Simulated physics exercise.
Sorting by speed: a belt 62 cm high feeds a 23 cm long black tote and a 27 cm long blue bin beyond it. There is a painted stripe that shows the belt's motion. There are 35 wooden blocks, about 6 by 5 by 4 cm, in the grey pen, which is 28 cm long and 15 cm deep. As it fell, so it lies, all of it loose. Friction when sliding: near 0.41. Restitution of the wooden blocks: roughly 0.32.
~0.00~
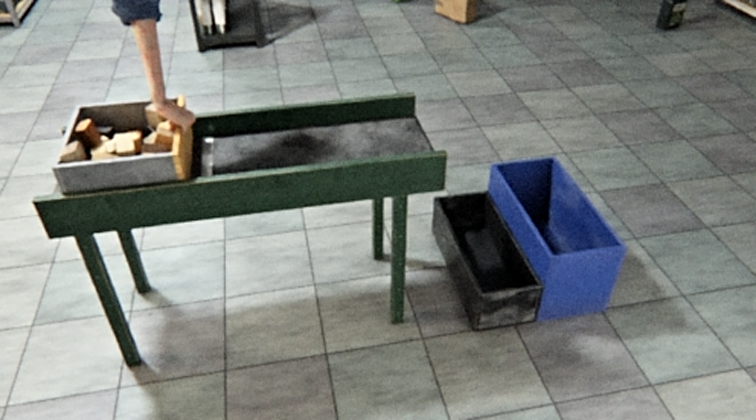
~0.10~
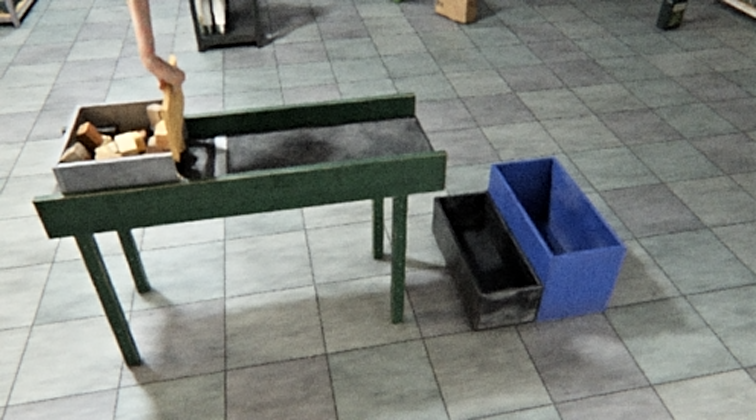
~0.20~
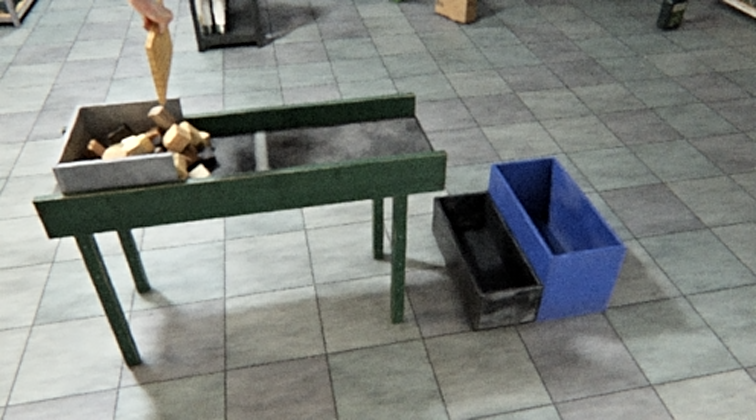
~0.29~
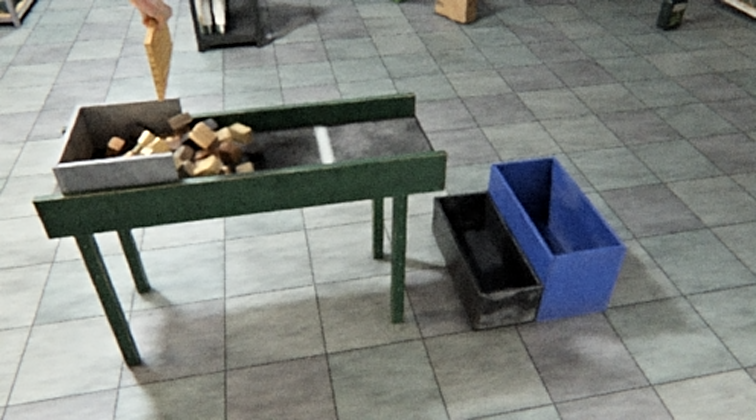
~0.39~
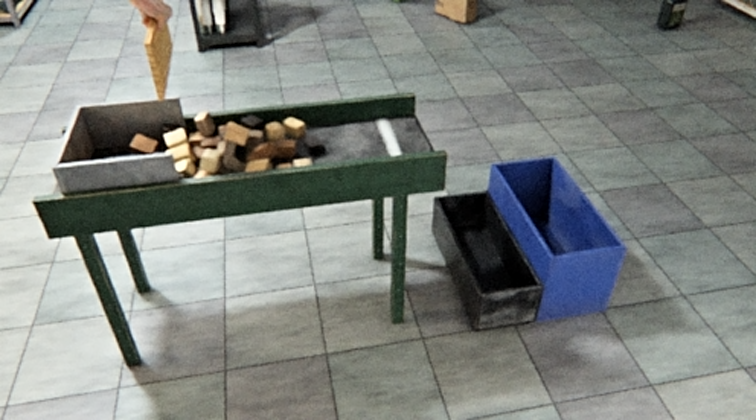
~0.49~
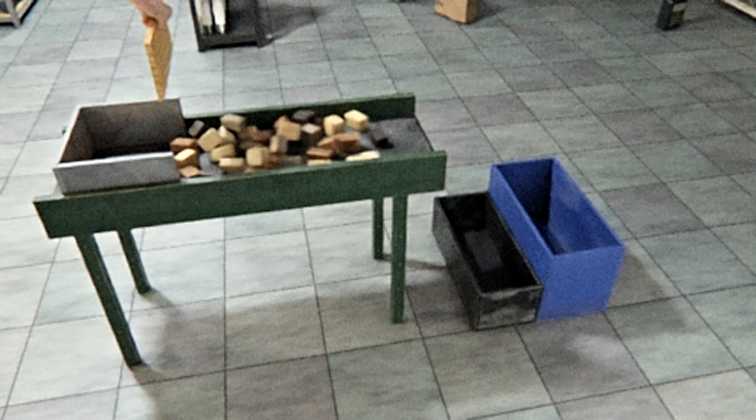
A hand lifts a wooden gate from a grey pen, and blocks ride the belt right.
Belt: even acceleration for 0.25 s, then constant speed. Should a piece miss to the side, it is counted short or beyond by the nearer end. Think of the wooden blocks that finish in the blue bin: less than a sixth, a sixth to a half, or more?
Count in the blue bin at the end: Greater than half of them.
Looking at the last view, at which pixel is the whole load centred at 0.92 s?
Load centre: About (539, 167).
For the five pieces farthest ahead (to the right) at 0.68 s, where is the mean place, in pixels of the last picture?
Mean place: Roughly (487, 142).
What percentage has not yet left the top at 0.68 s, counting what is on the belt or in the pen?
Some 70 per cent.
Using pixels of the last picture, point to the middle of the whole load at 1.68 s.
Look around pixel (539, 258).
After 0.68 s, 24 on the belt and 11 in the air.
After 0.92 s, 10 in the blue bin, 3 on the belt and 22 in the air.
After 1.25 s, 34 in the blue bin and 1 in the air.
When it is over (at 1.68 s), 35 in the blue bin. Asked share, 35 of 35, 100 per cent.
